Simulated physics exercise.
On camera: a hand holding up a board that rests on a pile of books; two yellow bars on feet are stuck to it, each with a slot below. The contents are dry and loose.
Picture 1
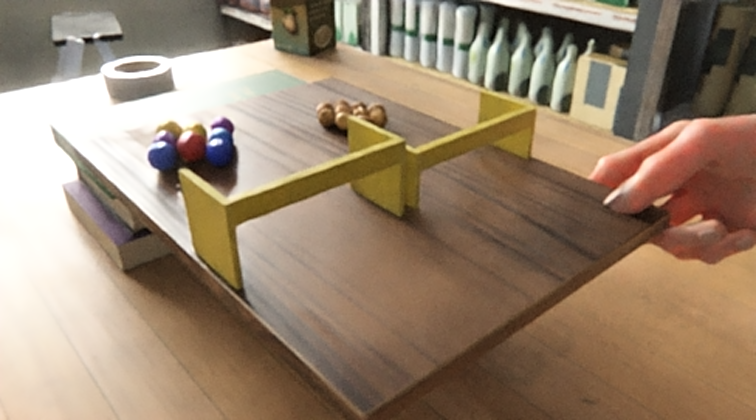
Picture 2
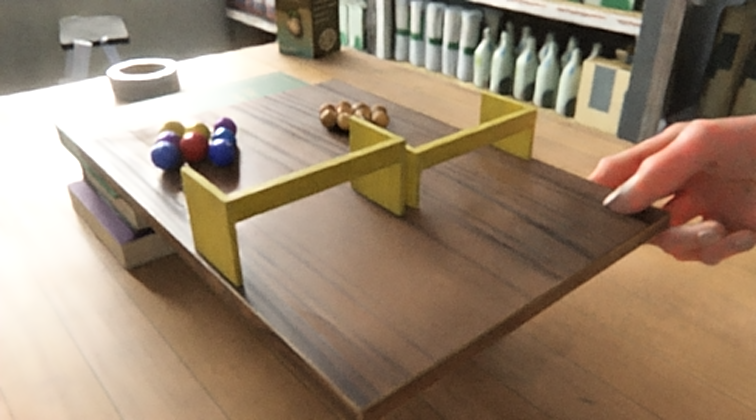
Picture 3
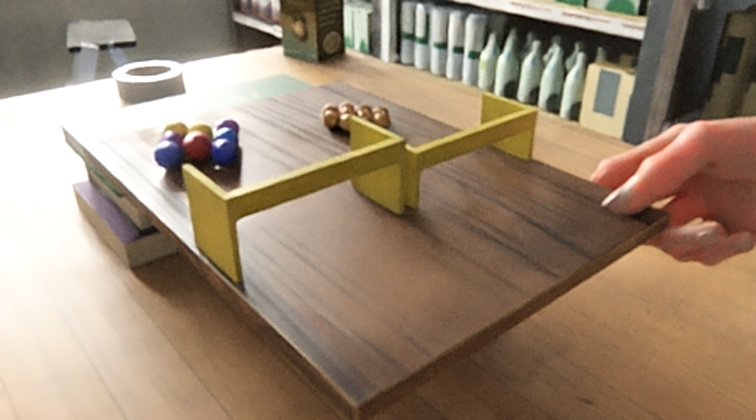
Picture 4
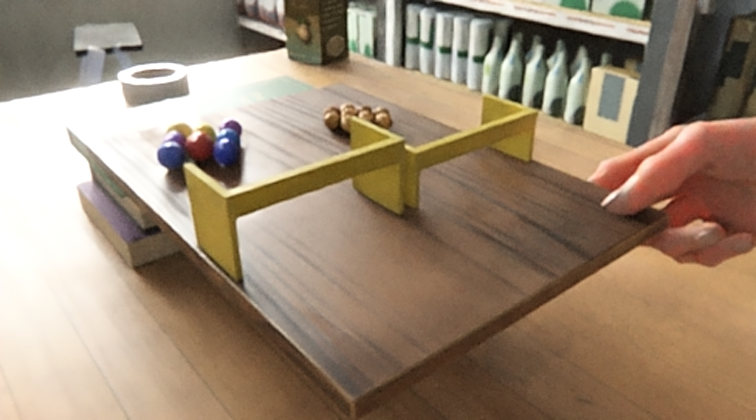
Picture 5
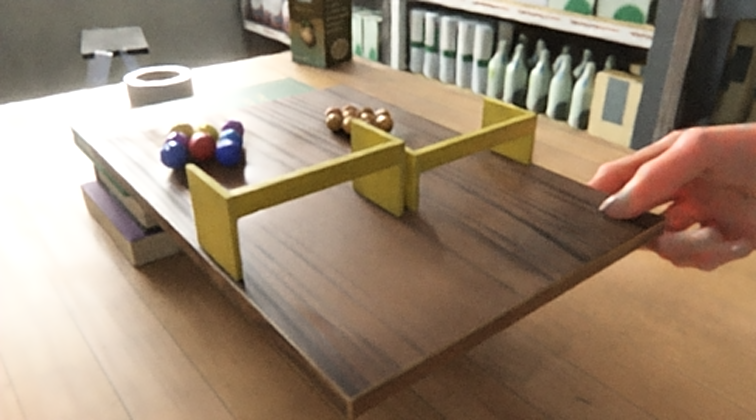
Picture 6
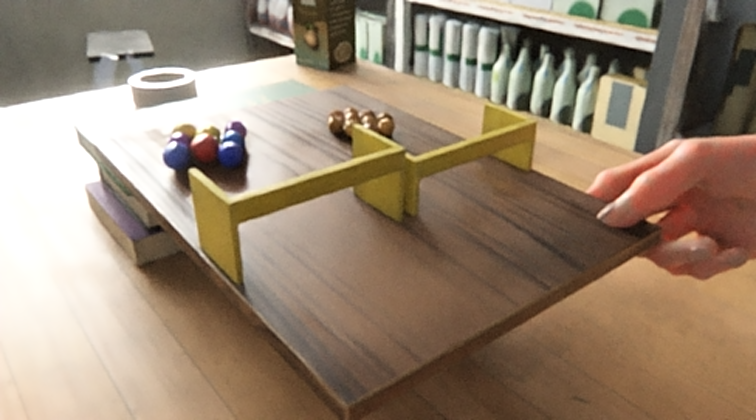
The clip shows a hand holding one end of a dark wooden board propped on books, with colourful balls and smaller brown beads resting behind two yellow bars; the hand barely lowers its end while the pieces stay still.
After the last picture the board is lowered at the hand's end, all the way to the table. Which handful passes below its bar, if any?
Nearer handful: It rolls on past the gate. Farther handful: It rolls on past the gate.
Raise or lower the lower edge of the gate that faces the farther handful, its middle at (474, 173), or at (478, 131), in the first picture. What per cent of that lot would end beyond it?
First some 0, then 100 per cent.
Then, 0.24 s later than the last frame, board sloping at 7°; nearer handful on its way down; farther handful where it was.
Then, 0.54 s later than the last frame, board sloping at 14°; nearer handful on its way down; farther handful on its way down.
Then, 0.86 s later than the last frame, board resting at 16°; nearer handful every one past its gate; farther handful every one past its gate.
When it is over, board resting at 16°; nearer handful every one past its gate; farther handful every one past its gate.
